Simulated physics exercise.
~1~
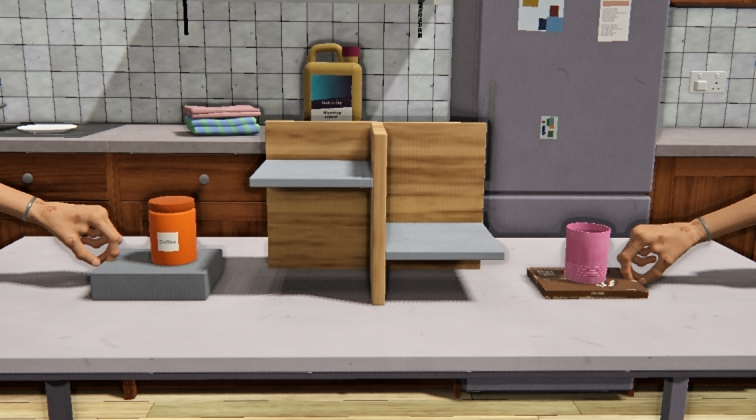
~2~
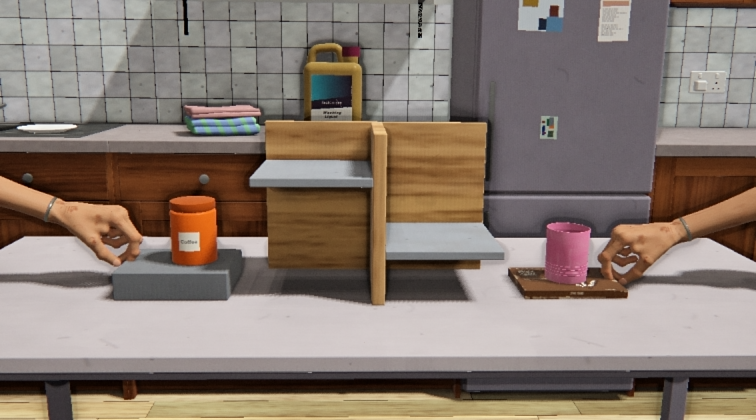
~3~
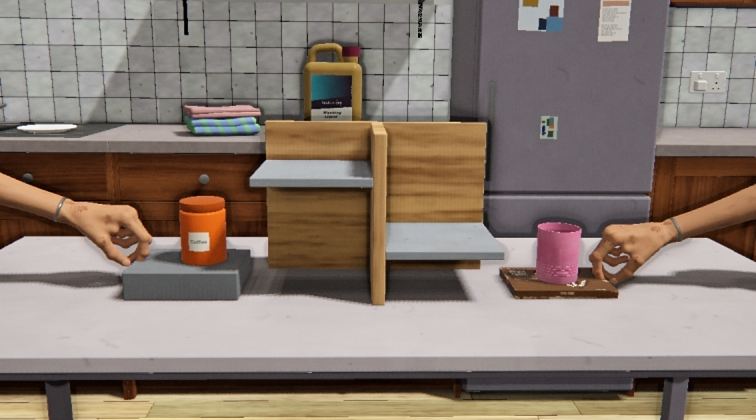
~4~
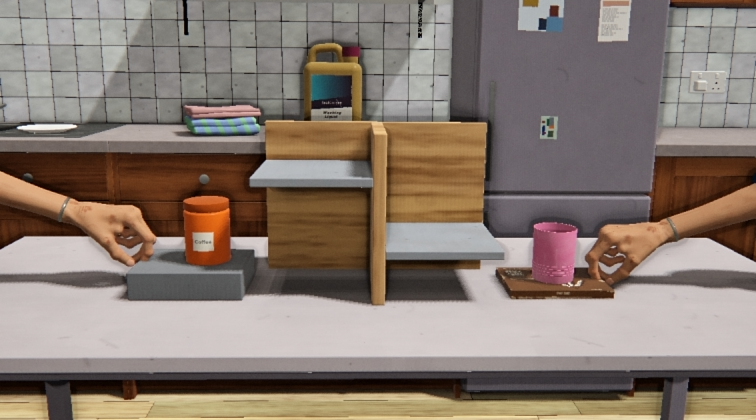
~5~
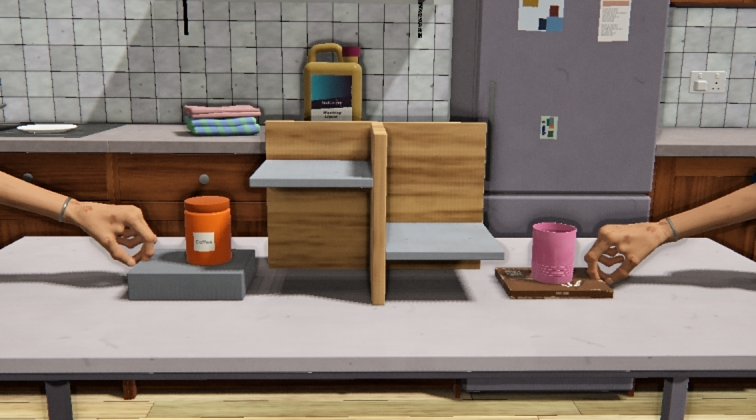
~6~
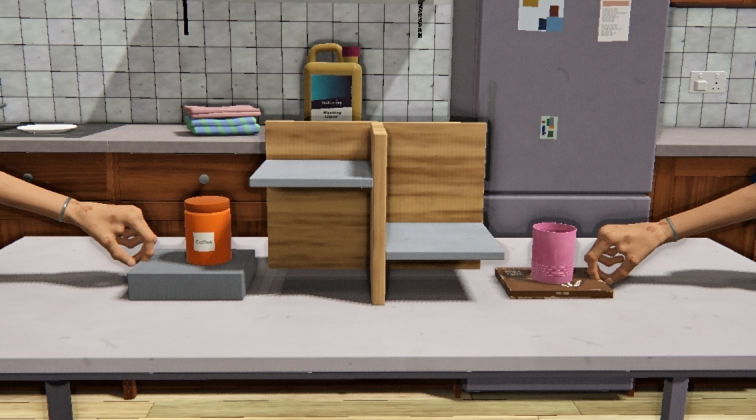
Two hands slide an orange jar and a pink beaker on flat bases inward, then pause.
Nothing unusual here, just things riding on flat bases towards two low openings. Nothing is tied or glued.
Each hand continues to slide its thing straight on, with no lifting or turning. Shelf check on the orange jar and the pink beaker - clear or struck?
Orange jar: Through, pink beaker: Blocked.
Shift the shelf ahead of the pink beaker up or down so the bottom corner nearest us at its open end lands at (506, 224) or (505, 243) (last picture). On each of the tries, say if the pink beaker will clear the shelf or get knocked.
Lab note - outcomes in order: No contact / contact.
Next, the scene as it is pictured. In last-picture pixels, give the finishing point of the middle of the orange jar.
Its middle finishes close to (326, 231) in the last view.
Then, 1.74 s on from there, orange jar riding along near (290, 231); pink beaker turned 14° from its first pose near (513, 252).
In the end, the orange jar clears the shelf, near (326, 231); the pink beaker strikes the shelf, near (549, 266).
